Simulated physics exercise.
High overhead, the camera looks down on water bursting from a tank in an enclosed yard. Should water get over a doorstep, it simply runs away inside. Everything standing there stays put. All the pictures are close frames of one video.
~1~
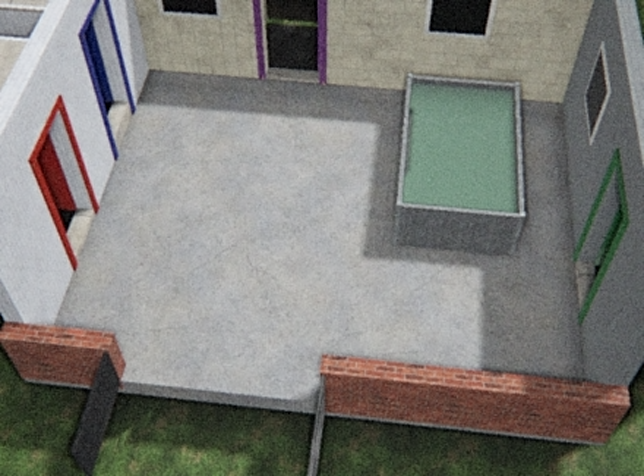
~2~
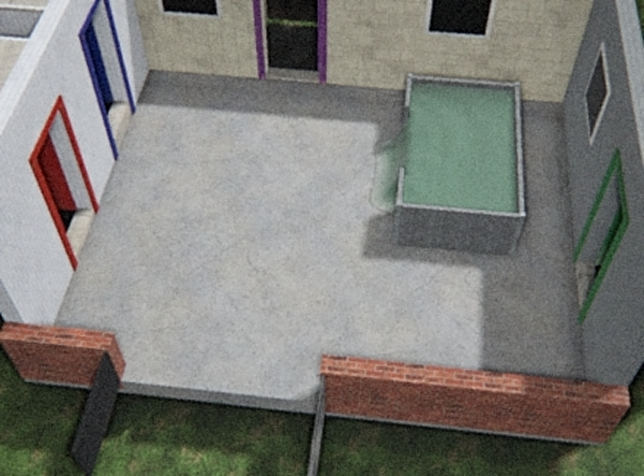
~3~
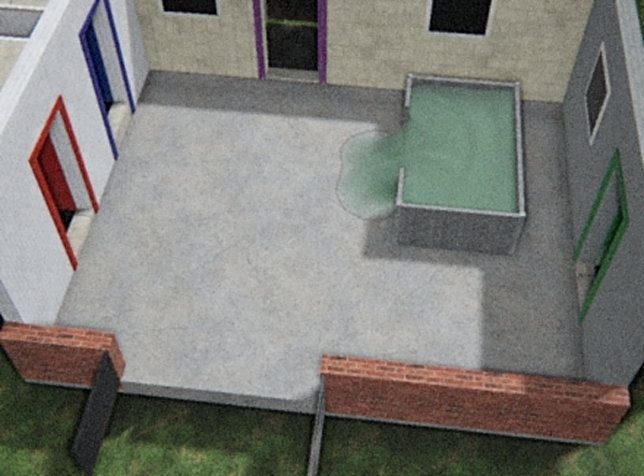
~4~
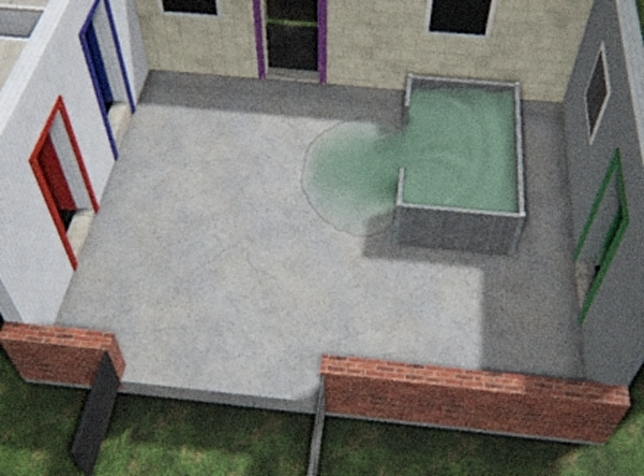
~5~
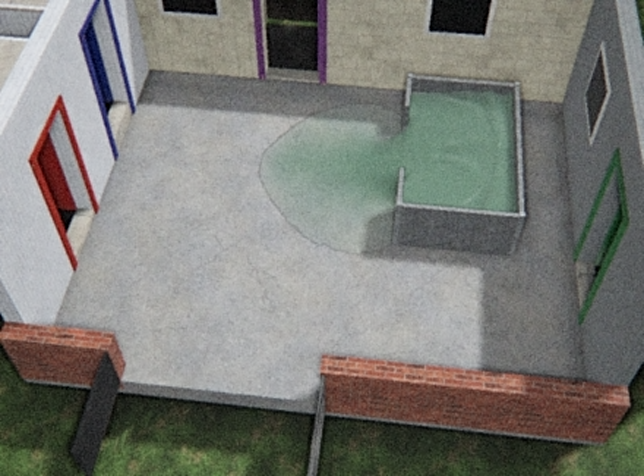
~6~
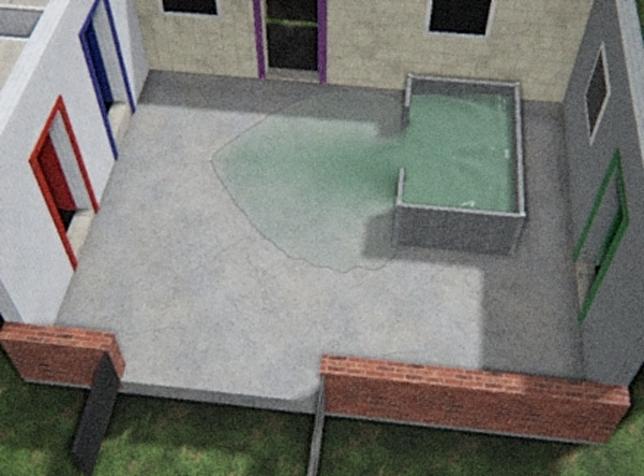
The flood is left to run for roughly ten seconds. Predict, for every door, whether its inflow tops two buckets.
Blue door: Does not top two buckets; red door: Tops two buckets; purple door: Tops two buckets; green door: Does not top two buckets.
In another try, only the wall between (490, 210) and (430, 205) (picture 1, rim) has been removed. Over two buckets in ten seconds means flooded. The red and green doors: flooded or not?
Red does not overflow; green overflows.
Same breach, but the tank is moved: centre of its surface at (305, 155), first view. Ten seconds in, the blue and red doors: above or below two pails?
Result: Blue tops the limit; red tops the limit.
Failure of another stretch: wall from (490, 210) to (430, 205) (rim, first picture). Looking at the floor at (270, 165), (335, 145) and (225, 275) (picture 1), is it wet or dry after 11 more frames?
Result, in sequence: Spared by the spill, spared by the spill, spared by the spill.
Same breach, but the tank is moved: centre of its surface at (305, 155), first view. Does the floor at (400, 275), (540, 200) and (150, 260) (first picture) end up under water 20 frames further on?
Going through the three spots in turn: Stays untouched, stays untouched, gets wet.
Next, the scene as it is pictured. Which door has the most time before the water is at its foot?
It's the door marked green.
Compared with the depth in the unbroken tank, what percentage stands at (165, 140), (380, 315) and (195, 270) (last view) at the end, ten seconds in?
Roughly 10 per cent, 2 per cent and 12 per cent.
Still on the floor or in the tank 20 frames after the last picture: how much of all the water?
About 96 per cent.
A moment on, water covers 45 % of the floor; the blue door wet at the sill, nothing in, the red door not reached, the purple door under two buckets in, the green door not reached.
Next, water covers 55 % of the floor; the blue door wet at the sill, nothing in, the red door under two buckets in, the purple door over two buckets in, the green door not reached.
Then, water covers 60 % of the floor; the blue door wet at the sill, nothing in, the red door over two buckets in, the purple door over two buckets in, the green door not reached.
Later, water covers 75 % of the floor; the blue door wet at the sill, nothing in, the red door over two buckets in, the purple door far over two buckets in, the green door not reached.
In the end, water covers 90 % of the floor; the blue door wet at the sill, nothing in, the red door far over two buckets in, the purple door far over two buckets in, the green door wet at the sill, nothing in.
